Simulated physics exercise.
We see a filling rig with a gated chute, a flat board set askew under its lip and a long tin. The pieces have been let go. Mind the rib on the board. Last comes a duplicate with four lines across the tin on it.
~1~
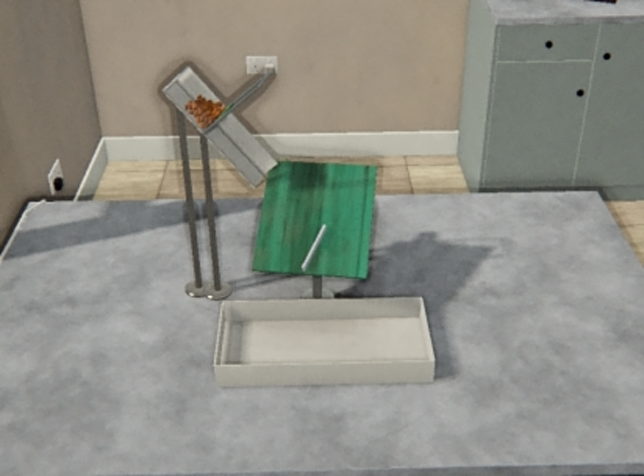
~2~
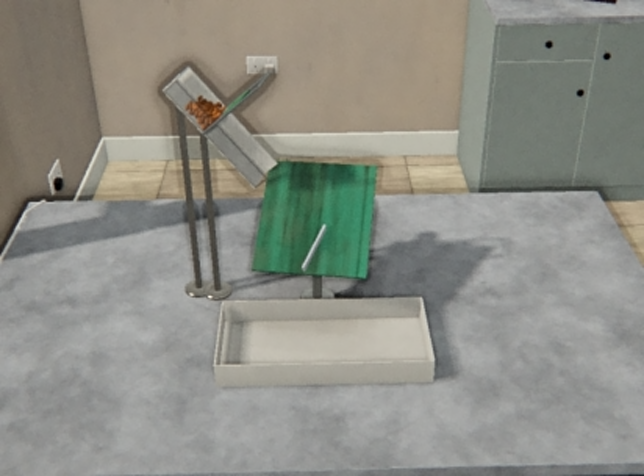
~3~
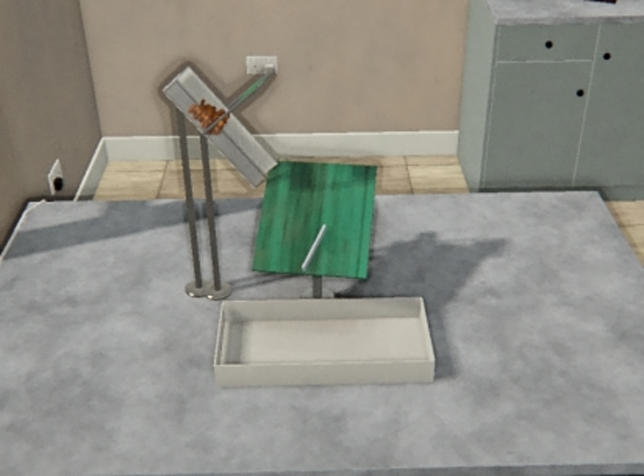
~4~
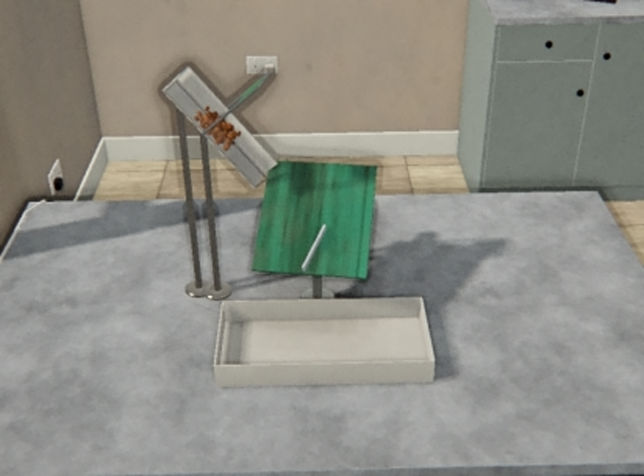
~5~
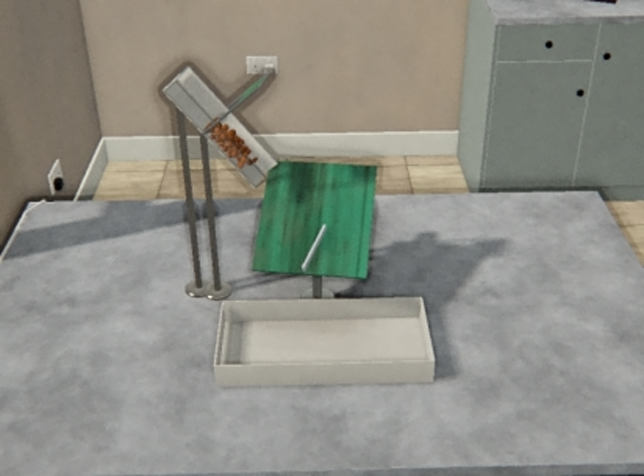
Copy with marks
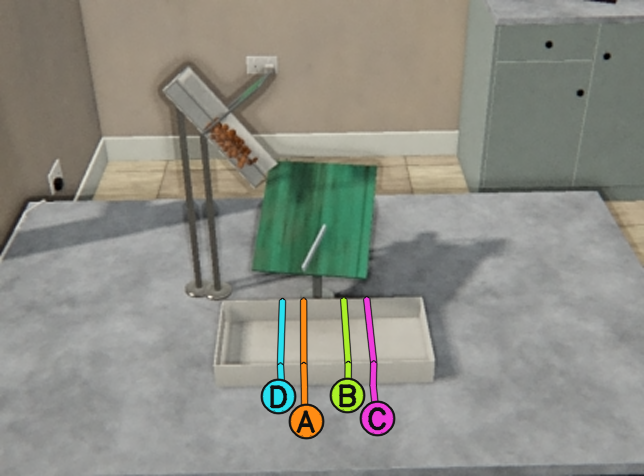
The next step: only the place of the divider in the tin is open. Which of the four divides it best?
Take D.
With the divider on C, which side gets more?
The left side.
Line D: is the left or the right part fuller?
The right side.
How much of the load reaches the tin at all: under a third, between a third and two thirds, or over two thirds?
It is over two thirds.
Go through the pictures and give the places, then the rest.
The first frame shows load behind the gate at (206, 110), bits of cat kibble; lip of the chute at (260, 181), sloping steeply.
The second frame shows middle of the board at (316, 216), tilted fairly steeply; middle of its low edge at (308, 274); of its high edge at (323, 163).
The third frame shows front corners of the tin at (214, 366) and (434, 361), empty; front of the load at (219, 131).
The fourth frame shows middle of the load at (219, 131); its front at (232, 143), about a third of the way to the lip; rib from (325, 225) to (303, 267).
The fifth frame shows middle of the load at (232, 144); its front at (255, 160), most of the way to the lip.
On the marked copy, line A crosses the front rim at (303, 364); line B crosses the front rim at (348, 363); line C crosses the front rim at (373, 362); line D crosses the front rim at (280, 364).
If A is chosen, of what is caught, most on the left of the divider, a small part on the right.
If B is chosen, of what is caught, nearly all on the left of the divider, a small part on the right.
If C is chosen, of what is caught, nearly all on the left of the divider, a small part on the right.
If D is chosen, of what is caught, about a quarter on the left of the divider, most on the right.
